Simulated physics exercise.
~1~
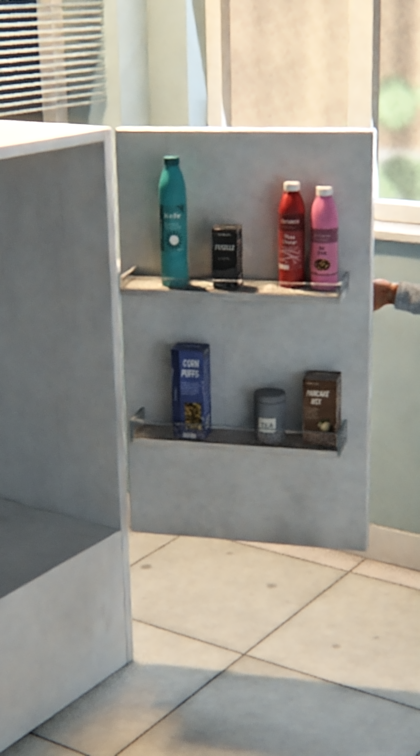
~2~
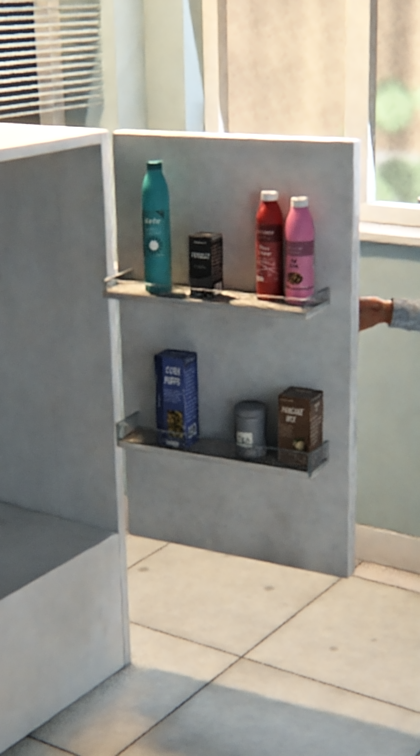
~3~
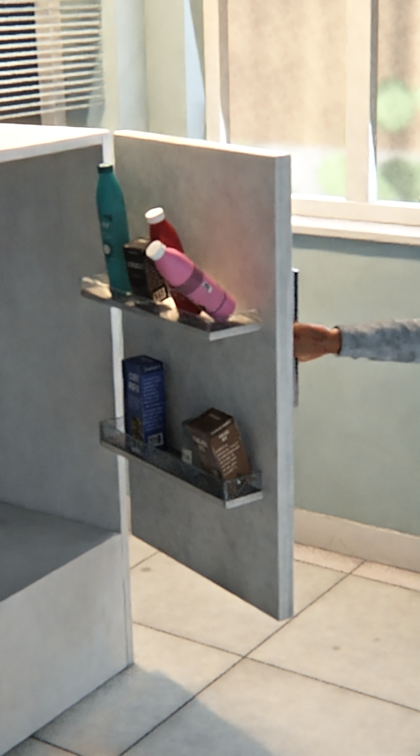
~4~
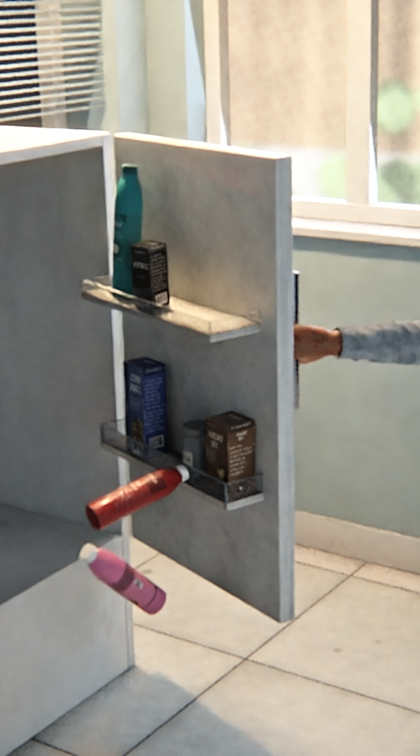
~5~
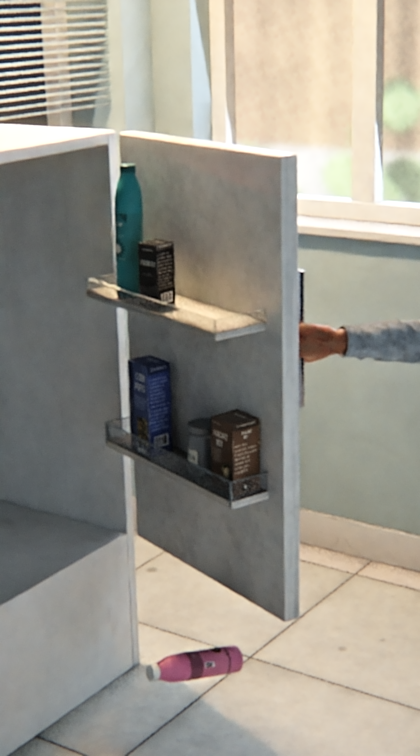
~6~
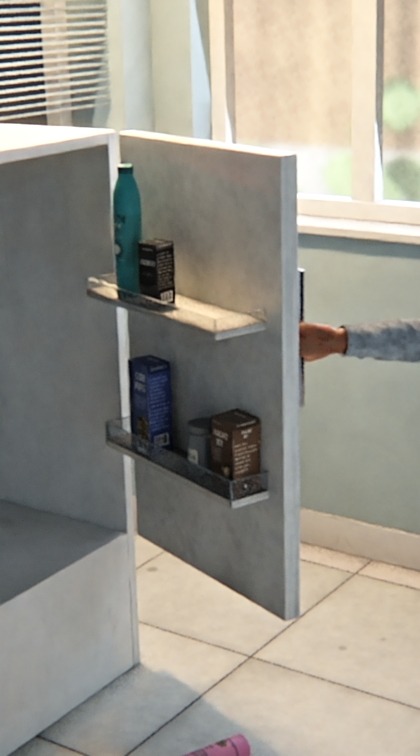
A fridge door swings partly shut and stops, tipping red and pink bottles off its rack.
